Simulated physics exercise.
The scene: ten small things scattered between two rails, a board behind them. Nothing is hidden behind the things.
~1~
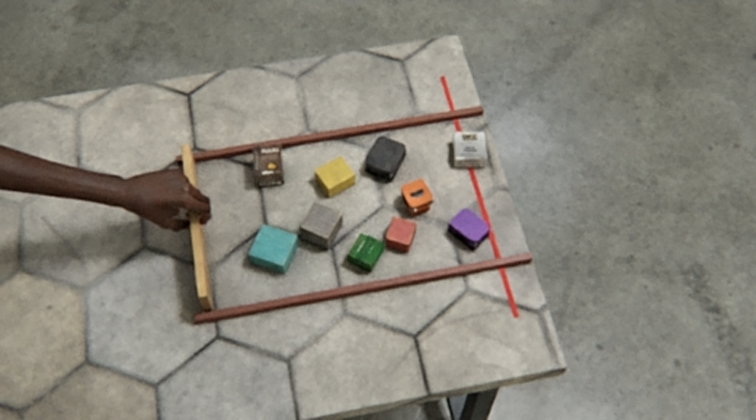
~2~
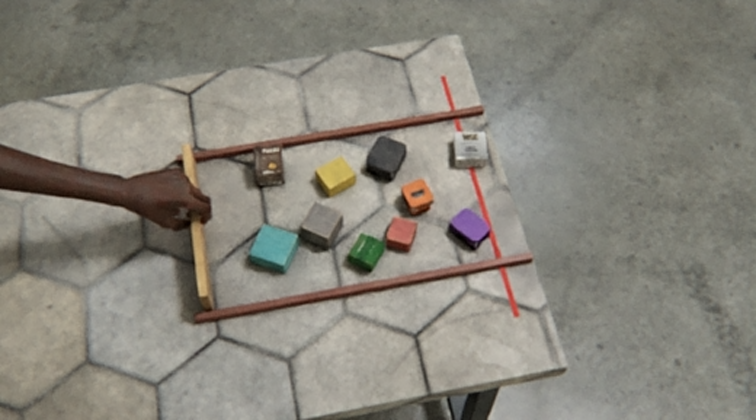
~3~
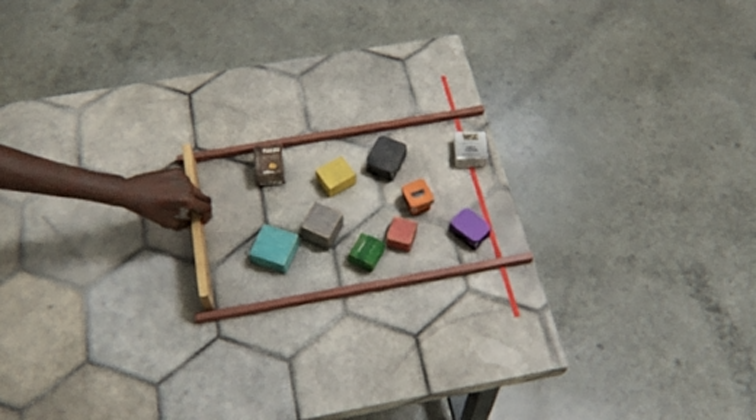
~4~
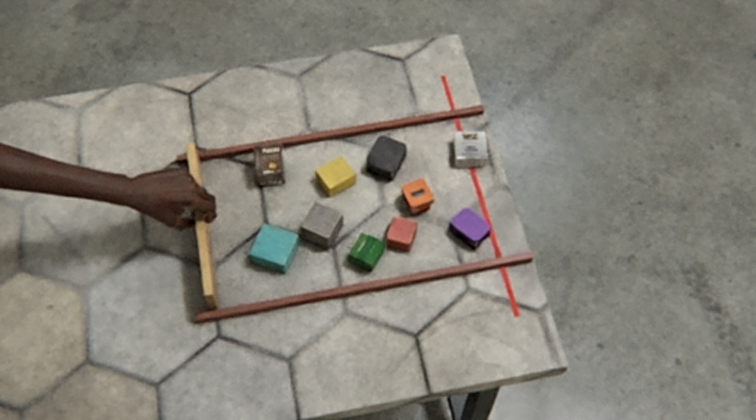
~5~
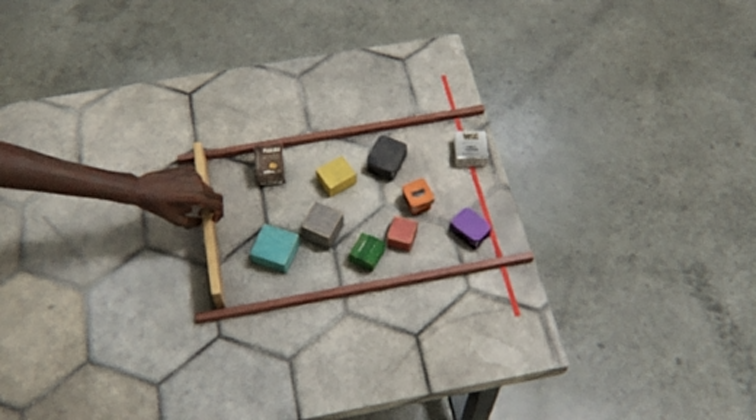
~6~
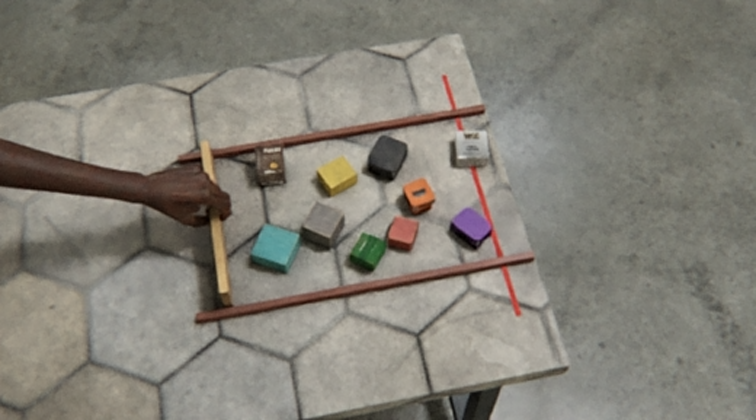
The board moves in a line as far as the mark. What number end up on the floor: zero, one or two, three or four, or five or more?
Here the number that fall off is five or more.
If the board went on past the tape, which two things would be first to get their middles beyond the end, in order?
In order: The white box, then the purple case.
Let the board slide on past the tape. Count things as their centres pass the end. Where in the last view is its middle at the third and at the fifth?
Its middle is around (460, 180) and later (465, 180).
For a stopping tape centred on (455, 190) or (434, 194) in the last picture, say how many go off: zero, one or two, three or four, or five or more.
Taking them in turn, one to two; zero.
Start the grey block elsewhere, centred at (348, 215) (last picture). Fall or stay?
Then it is lost.
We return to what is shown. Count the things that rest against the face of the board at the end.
That makes 5.
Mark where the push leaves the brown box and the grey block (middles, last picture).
About (475, 123), and the other about (493, 175).
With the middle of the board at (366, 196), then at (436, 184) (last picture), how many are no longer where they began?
The counts are 7 and 10.
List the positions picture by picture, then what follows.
The first frame shows white box (469, 150); purple case (469, 229); orange case (417, 198); board (197, 226); tape (476, 187).
The second frame shows purple case (470, 229); grey block (322, 225).
The third frame shows orange case (417, 198); brown box (270, 165).
The fourth frame shows white box (470, 149); yellow block (336, 176).
The fifth frame shows purple case (471, 228); green box (367, 252).
The sixth frame shows white box (471, 149); purple case (471, 228); orange case (419, 197); board (216, 222); tape (478, 186).
Soon after, none off yet; white box at rest near (471, 149); purple case at rest near (471, 228); orange case at rest near (419, 197).
Then, none off yet; white box moved about its own width near (502, 145); purple case moved about its own width near (517, 230); orange case moved well along near (480, 184).
At rest, the number that fall off is five or more; fallen, red block, black case, orange case, purple case and white box.
